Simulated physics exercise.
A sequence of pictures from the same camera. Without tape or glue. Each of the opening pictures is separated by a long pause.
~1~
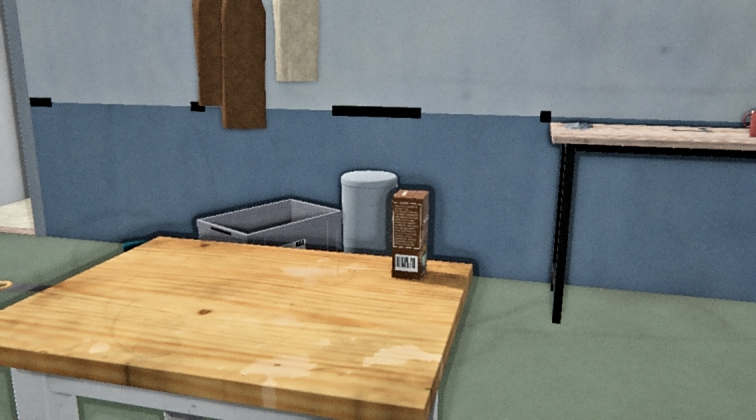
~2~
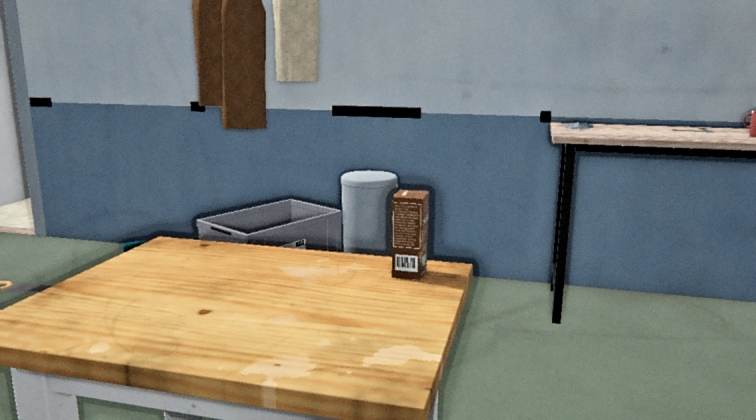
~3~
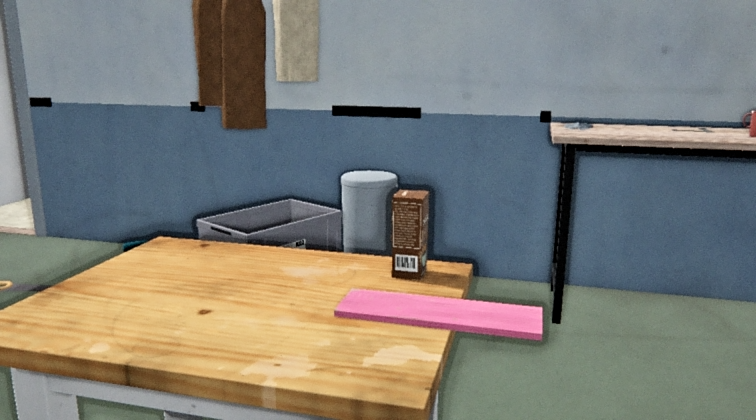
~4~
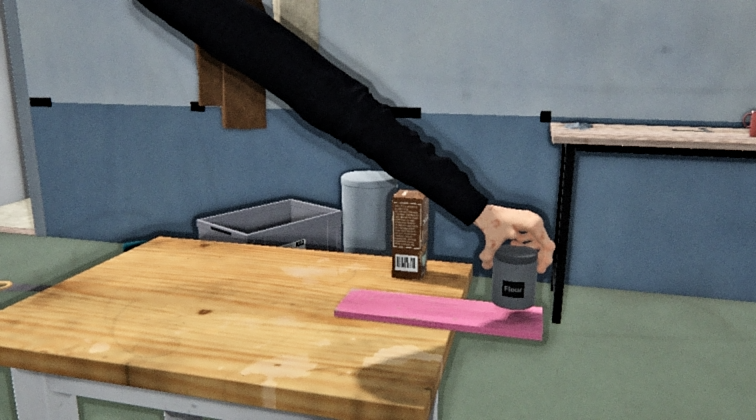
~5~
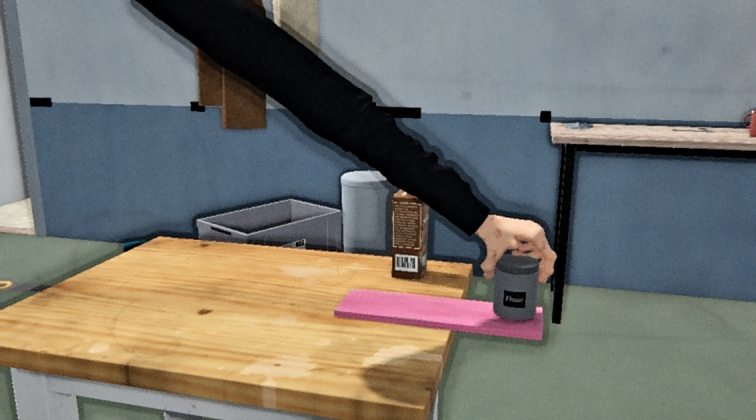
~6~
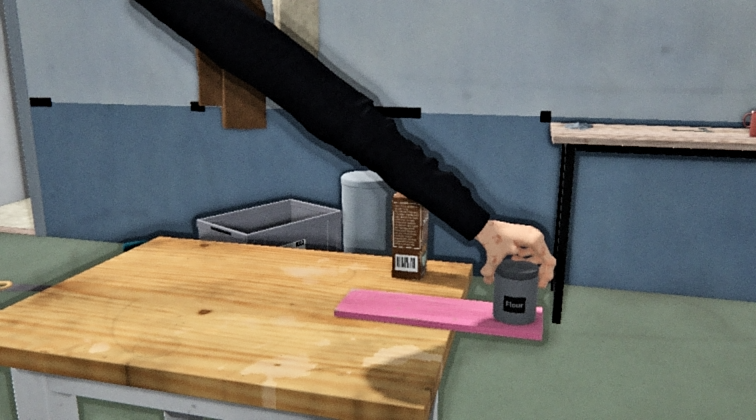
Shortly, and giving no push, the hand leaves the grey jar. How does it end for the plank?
Falls off.
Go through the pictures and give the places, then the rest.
In the first frame, the last thing is not in view yet.
In the second frame, the last thing is not in view yet.
In the third frame, the last thing is not in view yet; pink board (439, 312).
In the fourth frame, still above its spot; grey jar (514, 276); pink board (439, 312).
In the fifth frame, still above its spot; grey jar (516, 286); pink board (439, 312).
In the sixth frame, in place under the hand; grey jar (516, 292); pink board (439, 312).
Then, 0.50 s later than the last frame, pink board and grey jar now down on the floor or falling.
Then, 0.60 s later than the last frame, things are still on the move.
When it is over, down on the floor or falling, pink board and grey jar; brown carton as before. The board tips off the edge.
